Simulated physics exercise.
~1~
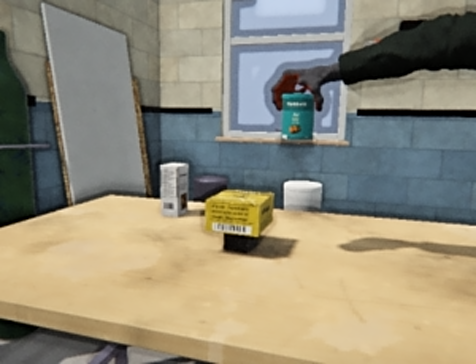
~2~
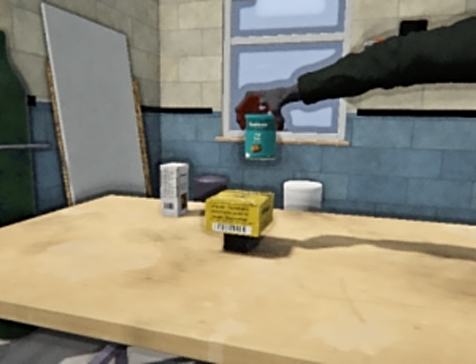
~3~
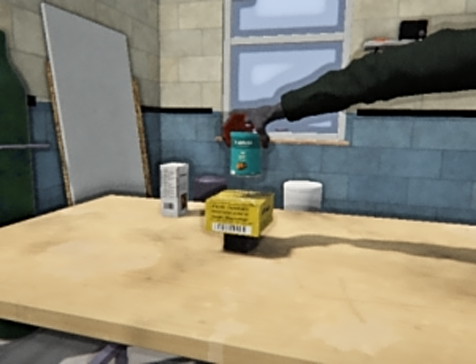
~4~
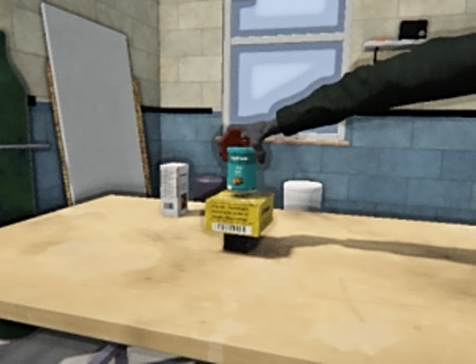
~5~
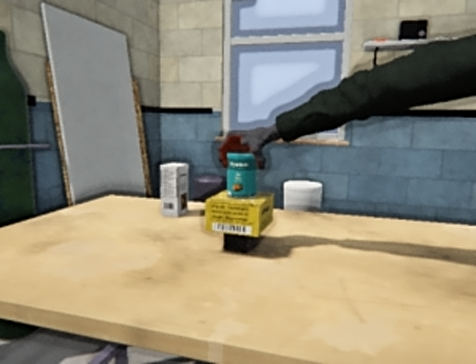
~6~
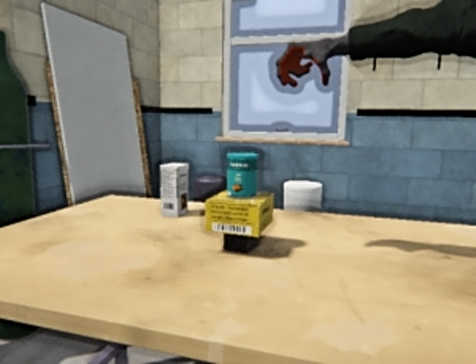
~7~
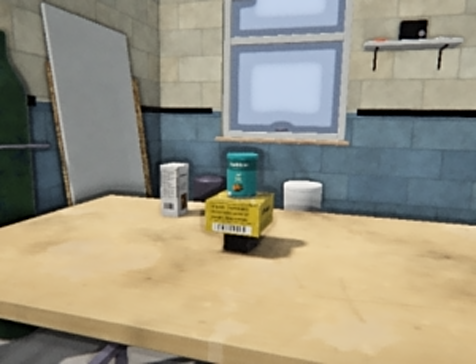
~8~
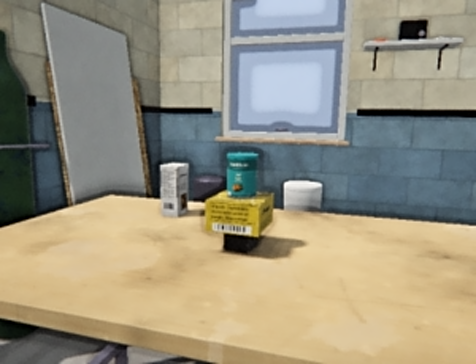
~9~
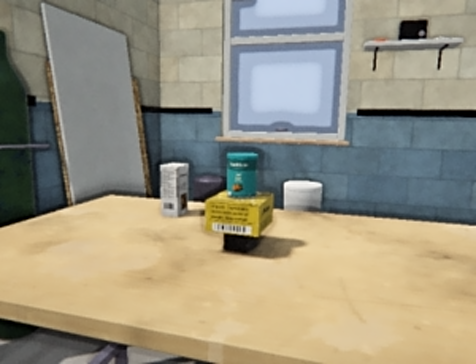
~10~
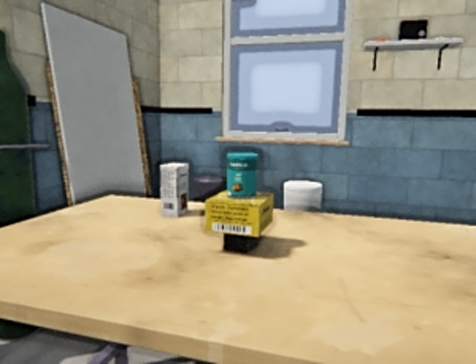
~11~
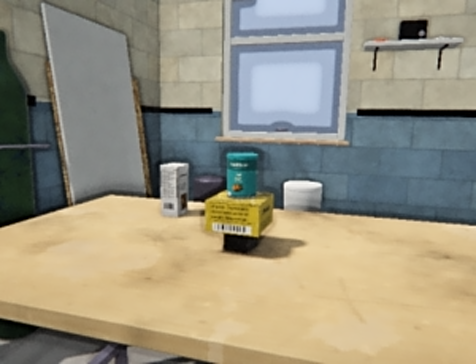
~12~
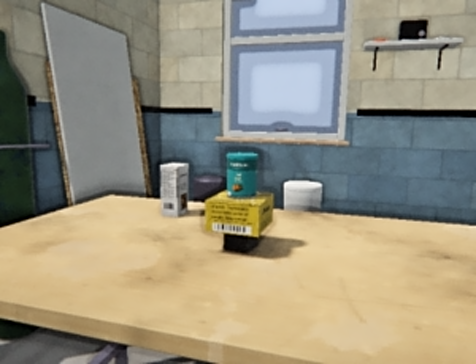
In a room with blue and cream tiled walls, a yellow box rests on a small black block on a wooden table, with a white carton standing behind to the left. A dark-sleeved arm reaches in from the right, holding a turquoise pot upright above the table. The hand carries the pot left and down, then lowers it onto the yellow box. It lets go and draws back to the right, leaving the view. The pot stays upright on top, and the small tower remains standing and still.
